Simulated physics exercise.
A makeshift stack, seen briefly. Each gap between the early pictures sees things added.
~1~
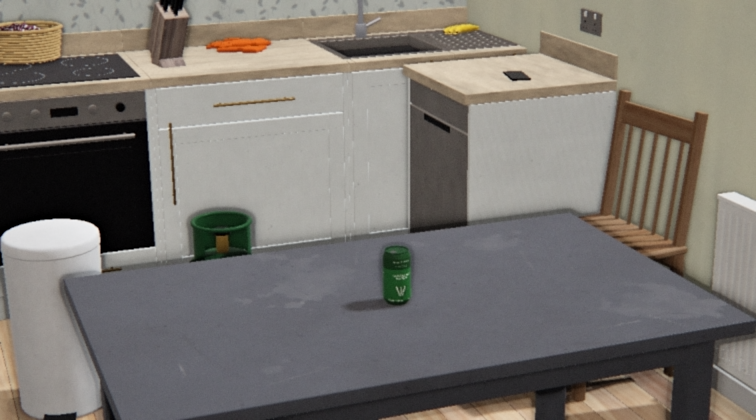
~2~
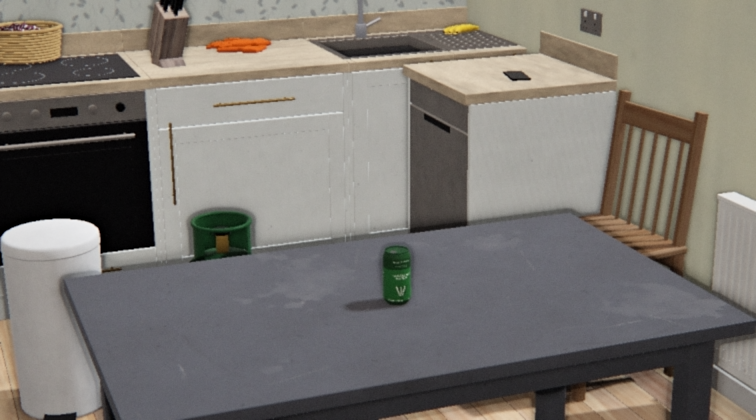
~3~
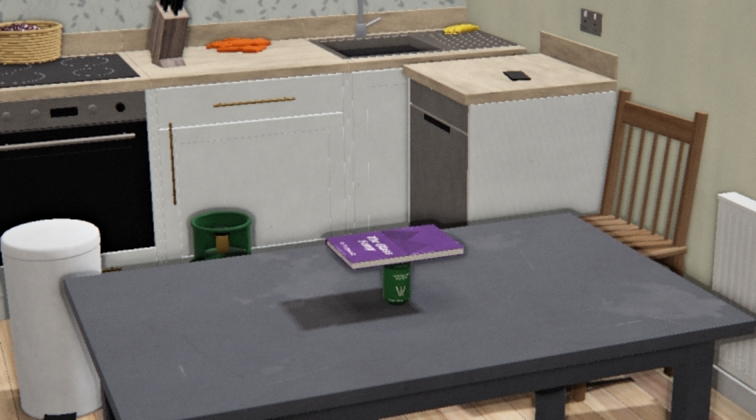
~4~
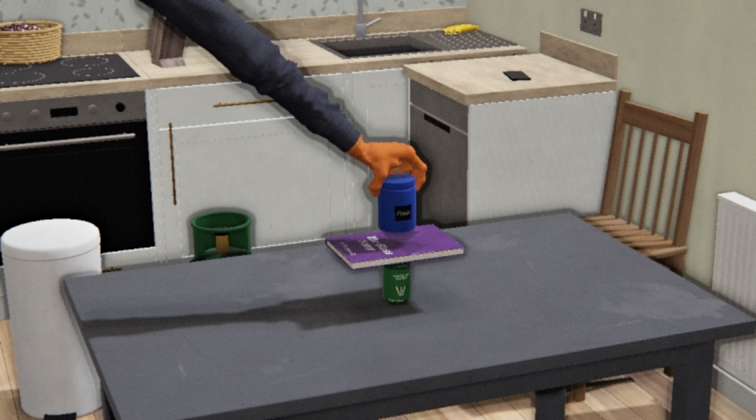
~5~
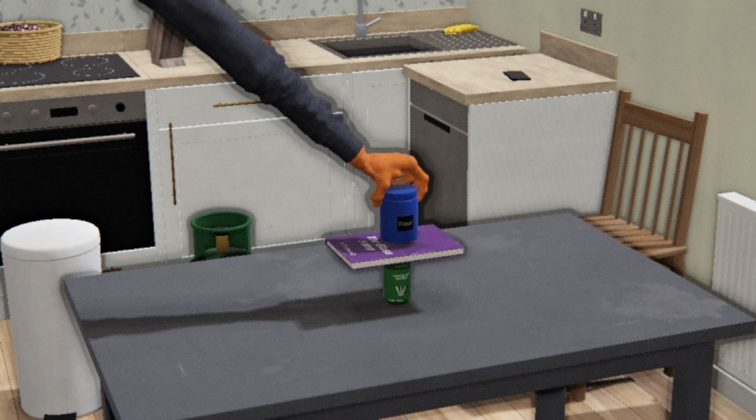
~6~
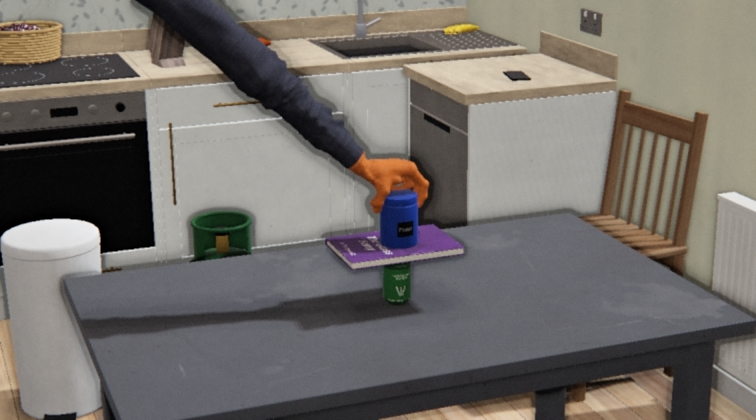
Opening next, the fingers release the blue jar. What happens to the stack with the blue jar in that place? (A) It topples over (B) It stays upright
It stays upright.
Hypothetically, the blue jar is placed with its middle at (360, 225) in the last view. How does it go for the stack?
What happens next is that it goes down.
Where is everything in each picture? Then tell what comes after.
The last thing is not in view yet, in the first picture.
The last thing is not in view yet, in the second picture.
The last thing is not in view yet; purple book (394, 246), in the third picture.
On its way; blue jar (397, 202); purple book (394, 246), in the fourth picture.
On its way; blue jar (399, 213); purple book (394, 246), in the fifth picture.
In place under the hand; blue jar (399, 219); purple book (394, 246), in the sixth picture.
Then, 0.20 s later than the last frame, all is still.
Then, 0.50 s later than the last frame, blue jar resting near (399, 219).
When it is over, all 3 as before. End places, in pixels of the last picture, blue jar near (399, 219). The stack holds.
